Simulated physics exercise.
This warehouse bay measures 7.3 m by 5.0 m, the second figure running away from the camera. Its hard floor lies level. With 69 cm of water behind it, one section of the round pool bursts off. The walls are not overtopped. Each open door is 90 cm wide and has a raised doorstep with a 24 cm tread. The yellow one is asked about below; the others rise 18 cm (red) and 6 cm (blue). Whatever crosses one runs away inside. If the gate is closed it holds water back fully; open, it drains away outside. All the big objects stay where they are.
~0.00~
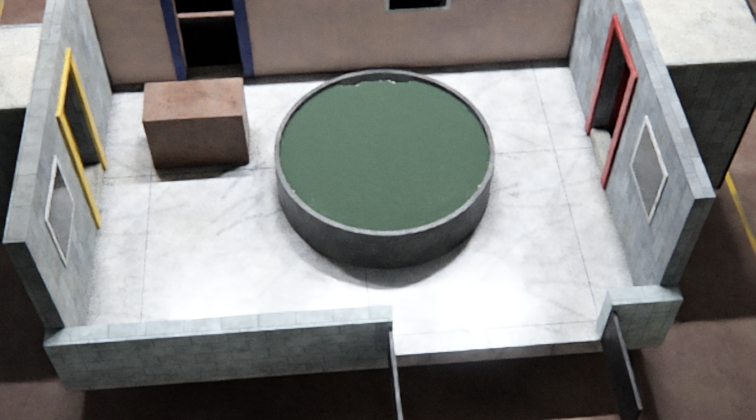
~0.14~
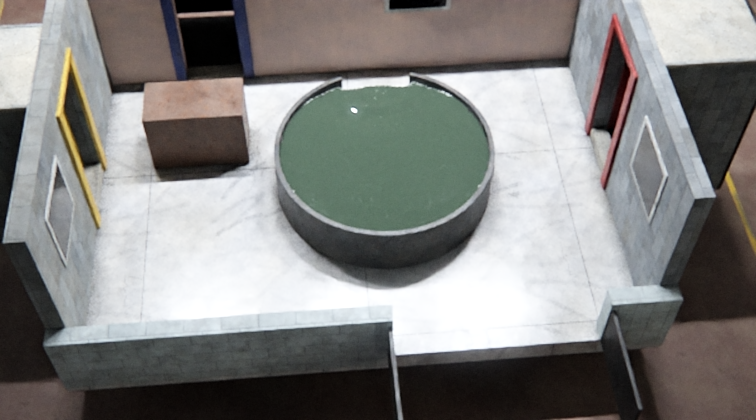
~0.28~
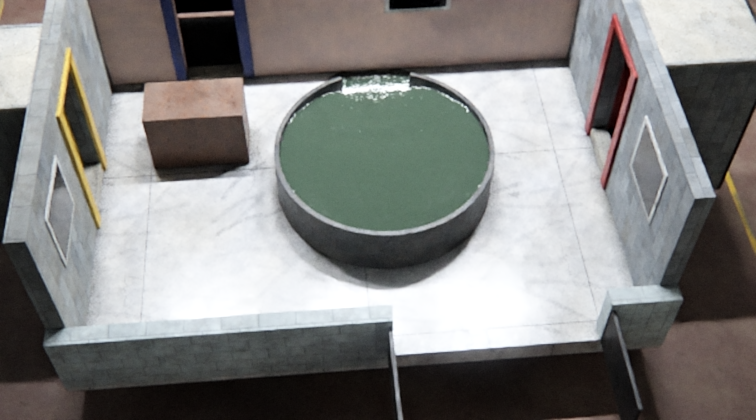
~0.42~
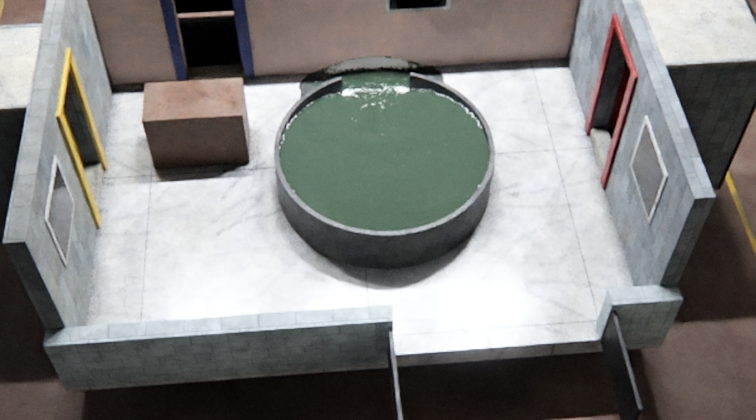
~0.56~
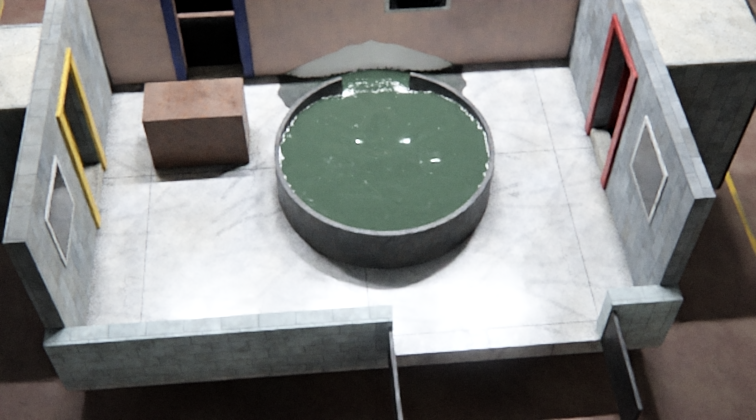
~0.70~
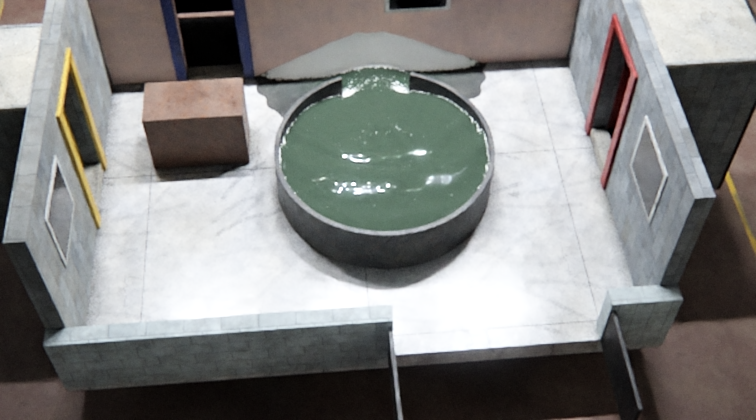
The clip opens on a round pool of still green water on a pale floor, between yellow and red doorways. A section of its far rim breaks away and water pours through the gap, then spreads both ways along the back wall as bright ripples move forward across the pool.
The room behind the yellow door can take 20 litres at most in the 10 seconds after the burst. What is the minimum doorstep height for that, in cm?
Close to 6 cm is just enough.
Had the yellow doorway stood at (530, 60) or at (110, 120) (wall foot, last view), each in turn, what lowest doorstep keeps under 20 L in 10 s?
Roughly 21 and 33 cm.
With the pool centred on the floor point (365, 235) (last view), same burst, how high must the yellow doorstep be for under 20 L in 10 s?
About 6.5 cm.
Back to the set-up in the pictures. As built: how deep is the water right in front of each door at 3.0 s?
In cm: Yellow 7, red 16, blue 8.
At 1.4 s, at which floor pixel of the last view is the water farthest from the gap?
Near (148, 88).
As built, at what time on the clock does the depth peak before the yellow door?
Near 4.5 s.
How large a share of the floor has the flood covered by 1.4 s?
About 20 per cent.
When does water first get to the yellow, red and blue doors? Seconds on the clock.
Yellow 2.4 s, red 2.0 s, blue 0.9 s.
After 1.4 s water covers 20 % of the floor, deepest (56 cm) near (375, 75); it has not reached the yellow door.
After 3.0 s water covers 55 % of the floor, deepest (42 cm) near (364, 75); 7 cm at the yellow door, 0 litres in over its 20 cm doorstep.
After 10.0 s water covers 100 % of the floor, deepest (18 cm) near (364, 75); 8 cm at the yellow door, 0 litres in over its 20 cm doorstep.
At the yellow door as built, the water arrived by 2.4 s and peaked near 12 cm at 4.4 s.
With a doorstep of 5.5 cm, 27 litres would have come in within the 10 s; with 7.5 cm, 10 litres. So under 20 litres takes about 6 cm.
